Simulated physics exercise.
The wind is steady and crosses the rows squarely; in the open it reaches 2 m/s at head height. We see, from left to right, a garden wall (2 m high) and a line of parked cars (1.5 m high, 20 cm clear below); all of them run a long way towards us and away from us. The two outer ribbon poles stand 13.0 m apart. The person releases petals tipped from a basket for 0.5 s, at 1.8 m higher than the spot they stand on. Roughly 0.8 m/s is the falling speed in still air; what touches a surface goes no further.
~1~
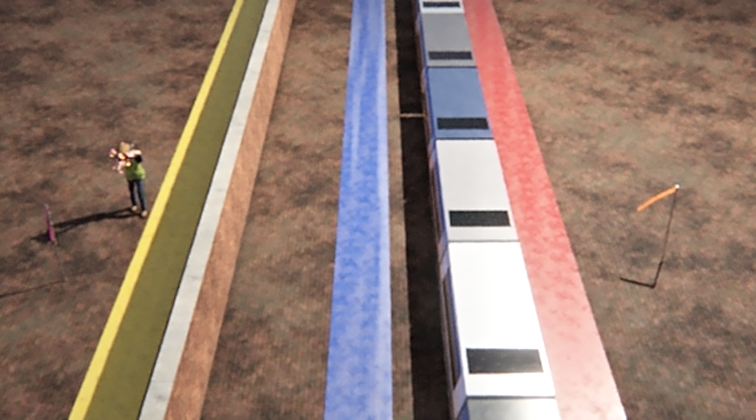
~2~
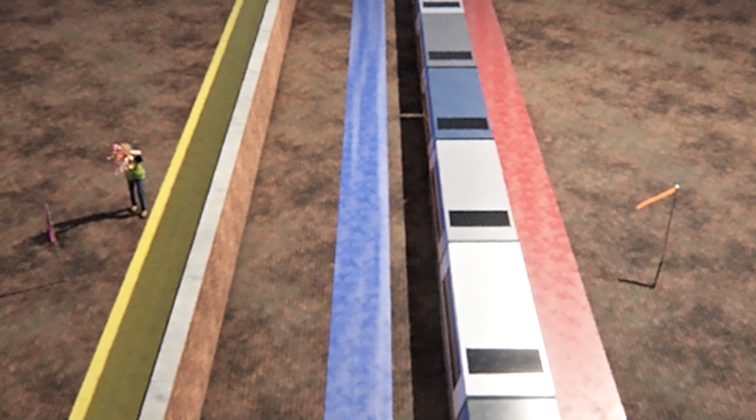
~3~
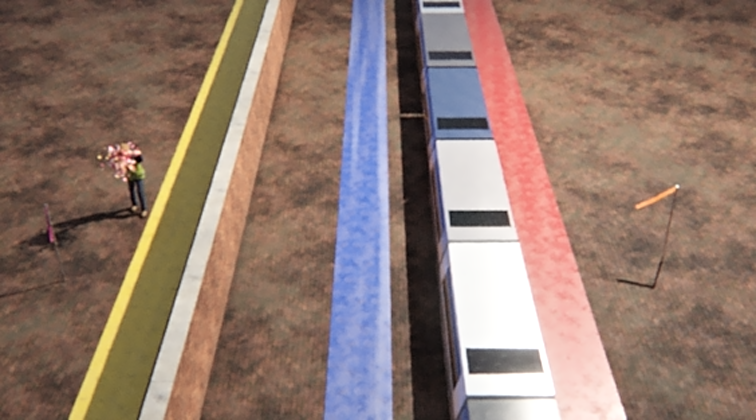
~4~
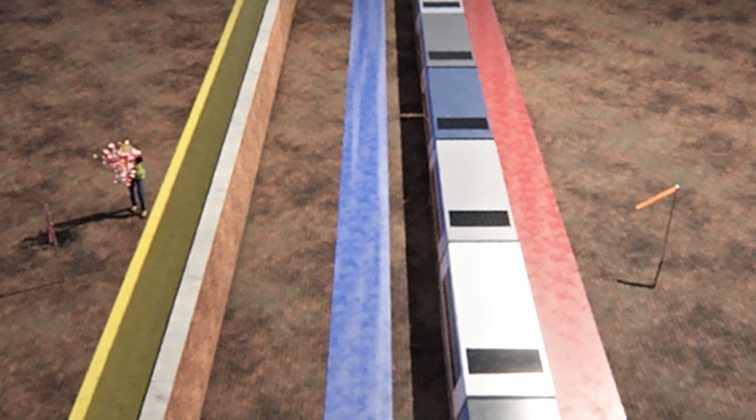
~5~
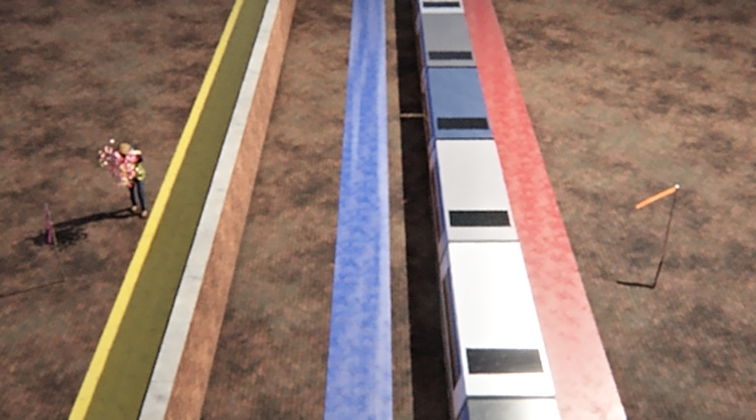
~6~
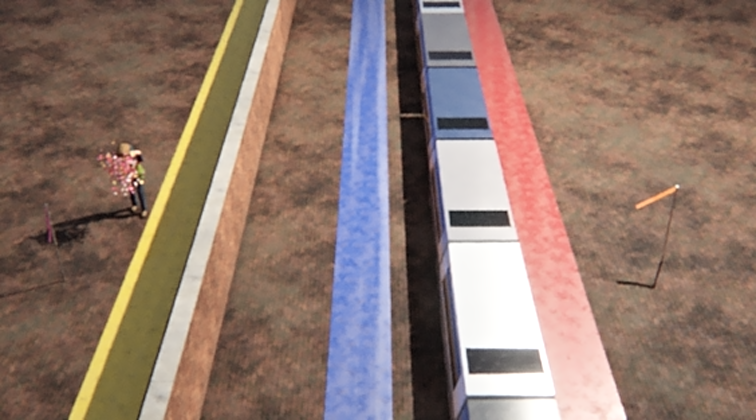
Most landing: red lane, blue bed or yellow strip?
It is yellow that catches most.
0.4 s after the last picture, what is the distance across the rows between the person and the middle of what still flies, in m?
My estimate would be some 0.0 metres.
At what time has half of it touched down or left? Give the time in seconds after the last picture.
Around 2.0 seconds.
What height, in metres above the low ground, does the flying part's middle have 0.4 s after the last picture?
The middle sits roughly 1.2 m above the low ground.
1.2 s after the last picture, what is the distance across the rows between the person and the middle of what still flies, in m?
I'd put it near 0.0 metres.
Then, 0.4 s after the last picture, 0 % is no longer flying here, and 0 % lies on the blue bed, 0 % on the yellow strip and 0 % on the red lane; the middle of what still flies is 1.2 m above the low ground, near (126, 181).
Then, 1.2 s after the last picture, 11 % is no longer flying here, and 0 % lies on the blue bed, 2 % on the yellow strip and 0 % on the red lane; the middle of what still flies is 0.7 m above the low ground, near (134, 200).
Then, 2.7 s after the last picture, 80 % is no longer flying here, and 0 % lies on the blue bed, 29 % on the yellow strip and 0 % on the red lane; the middle of what still flies is 0.3 m above the low ground, near (143, 212).
Then, 7.2 s after the last picture, 100 % is no longer flying here, and 0 % lies on the blue bed, 41 % on the yellow strip and 0 % on the red lane.
Then, 44.2 s after the last picture, 100 % is no longer flying here, and 0 % lies on the blue bed, 41 % on the yellow strip and 0 % on the red lane.
